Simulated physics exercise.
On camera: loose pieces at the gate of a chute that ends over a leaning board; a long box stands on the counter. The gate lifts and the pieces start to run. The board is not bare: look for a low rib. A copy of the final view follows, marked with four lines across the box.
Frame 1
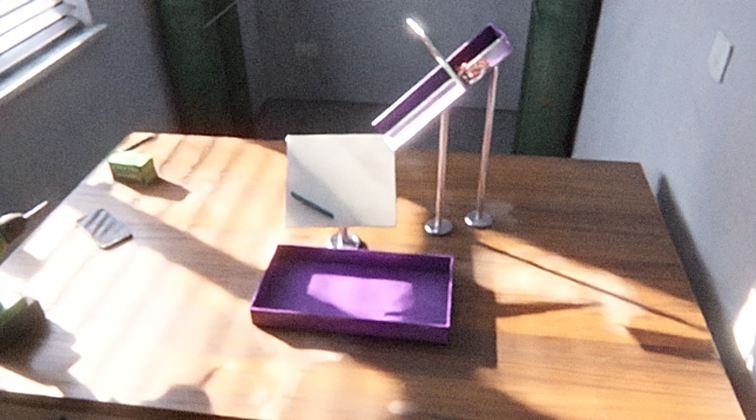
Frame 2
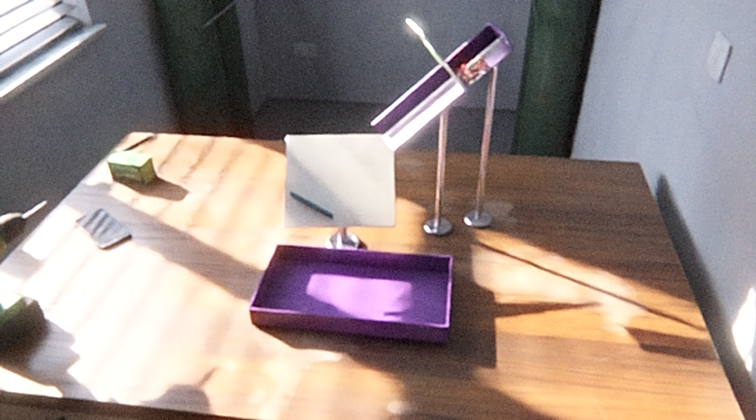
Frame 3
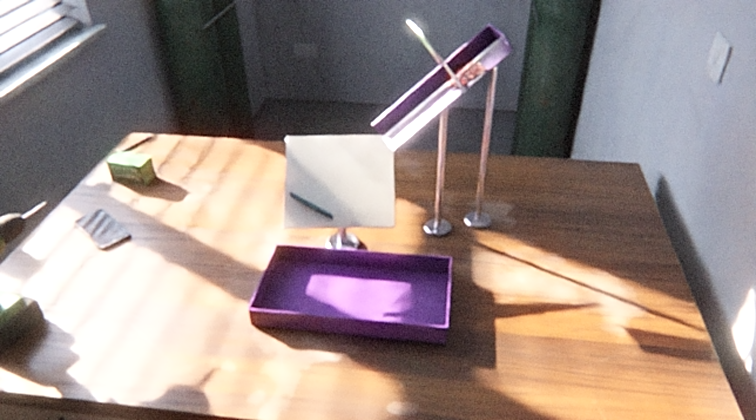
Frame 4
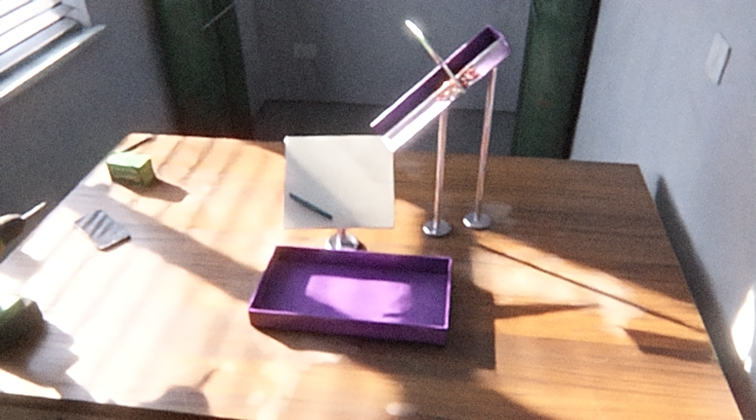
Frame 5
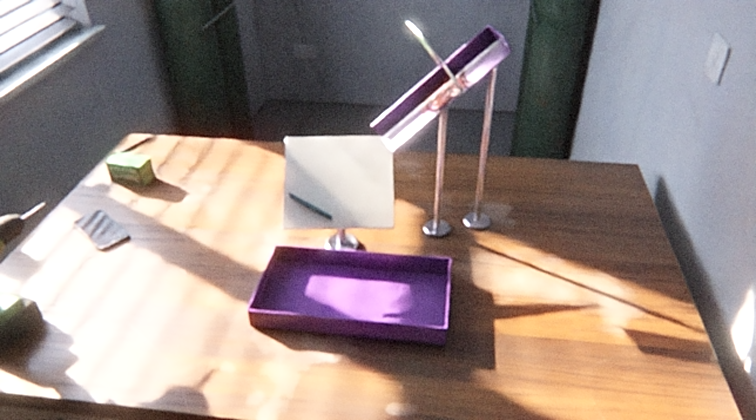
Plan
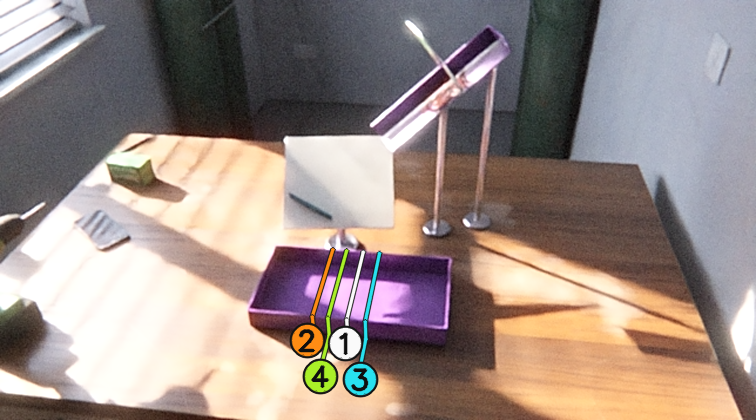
On a sunlit wooden counter, a sloping purple chute on two metal posts points down toward a tilted white board with a low dark rib, behind a long, empty purple box. Small reddish pieces bunched near the top of the chute start sliding down to the left, spreading out partway along it.
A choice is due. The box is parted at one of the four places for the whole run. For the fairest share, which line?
4 is best.
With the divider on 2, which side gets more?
Right.
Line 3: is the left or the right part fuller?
The left side.
On the marked copy, line 1 crosses the front rim at (346, 319); line 2 crosses the front rim at (312, 315); line 3 crosses the front rim at (365, 320); line 4 crosses the front rim at (328, 317).
With 1, of what is caught, nearly all on the left of the divider, a small part on the right.
With 2, of what is caught, a stray few on the left of the divider, nearly all on the right.
With 3, of what is caught, nearly all on the left of the divider, a stray few on the right.
With 4, of what is caught, about a third on the left of the divider, about two thirds on the right.
